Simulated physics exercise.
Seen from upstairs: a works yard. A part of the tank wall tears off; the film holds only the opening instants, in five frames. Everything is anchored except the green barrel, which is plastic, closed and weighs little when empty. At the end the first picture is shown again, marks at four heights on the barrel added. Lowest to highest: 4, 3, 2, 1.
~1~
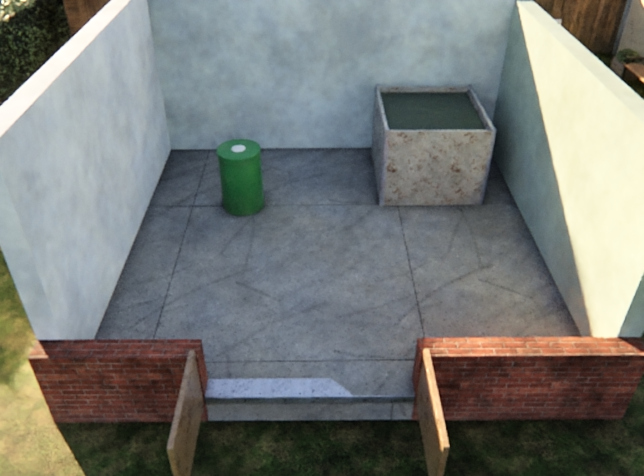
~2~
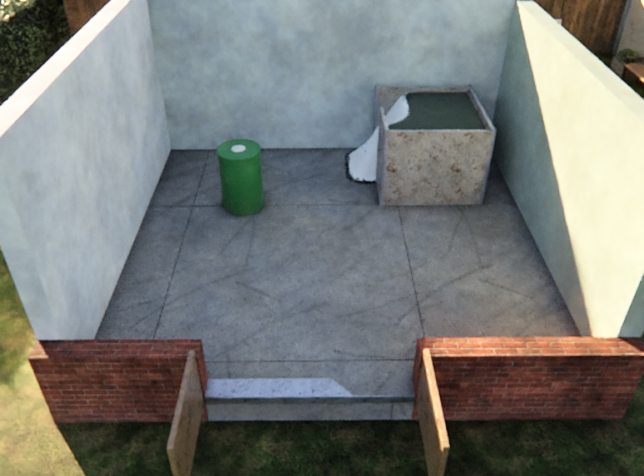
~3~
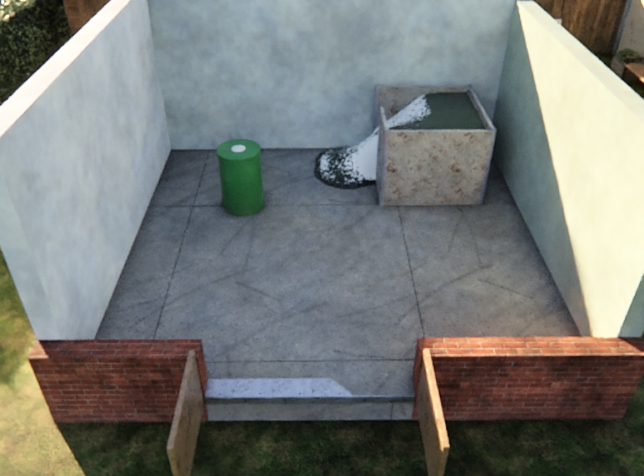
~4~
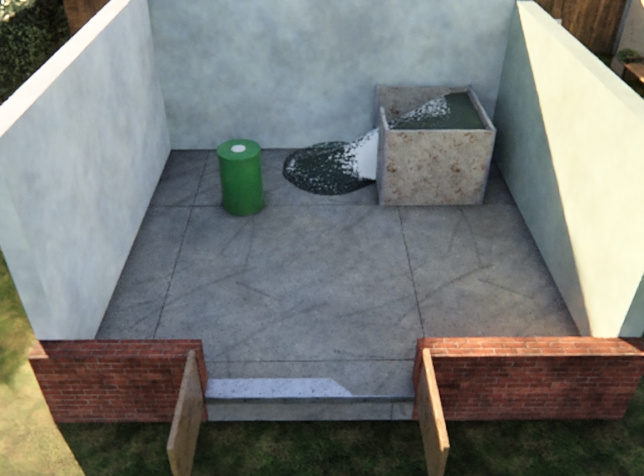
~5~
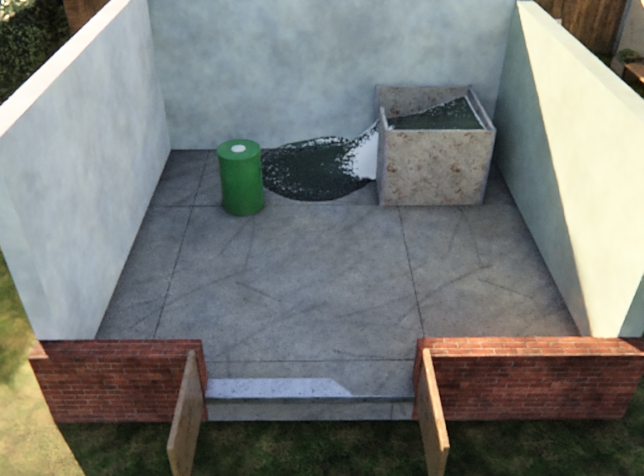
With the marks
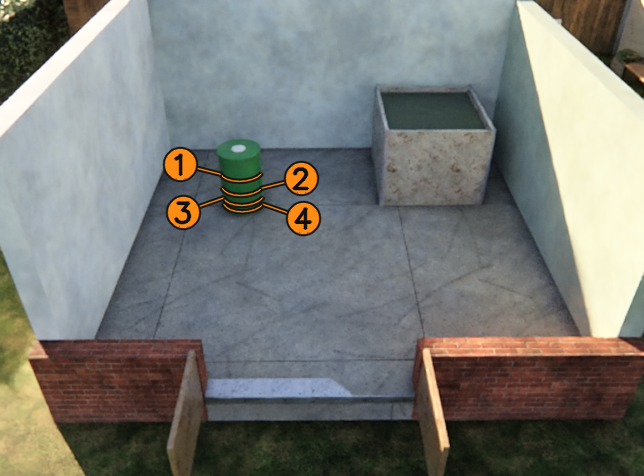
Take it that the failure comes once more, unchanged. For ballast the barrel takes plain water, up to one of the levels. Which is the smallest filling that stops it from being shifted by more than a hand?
Choose 2.
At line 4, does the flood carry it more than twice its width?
Yes, it does.
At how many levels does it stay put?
Two.
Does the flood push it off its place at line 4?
Yes, that goes wrong.
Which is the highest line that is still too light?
That is line 3.
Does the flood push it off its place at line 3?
Yes.
On the marked copy, 1 at (239, 181); 2 at (240, 195); 3 at (241, 205); 4 at (242, 211); from the bottom up 4, 3, 2, 1.
Choosing 1, it does not move.
Choosing 2, it does not move.
Choosing 3, it is pushed about twice its own width away.
Choosing 4, it is washed out through the gate.
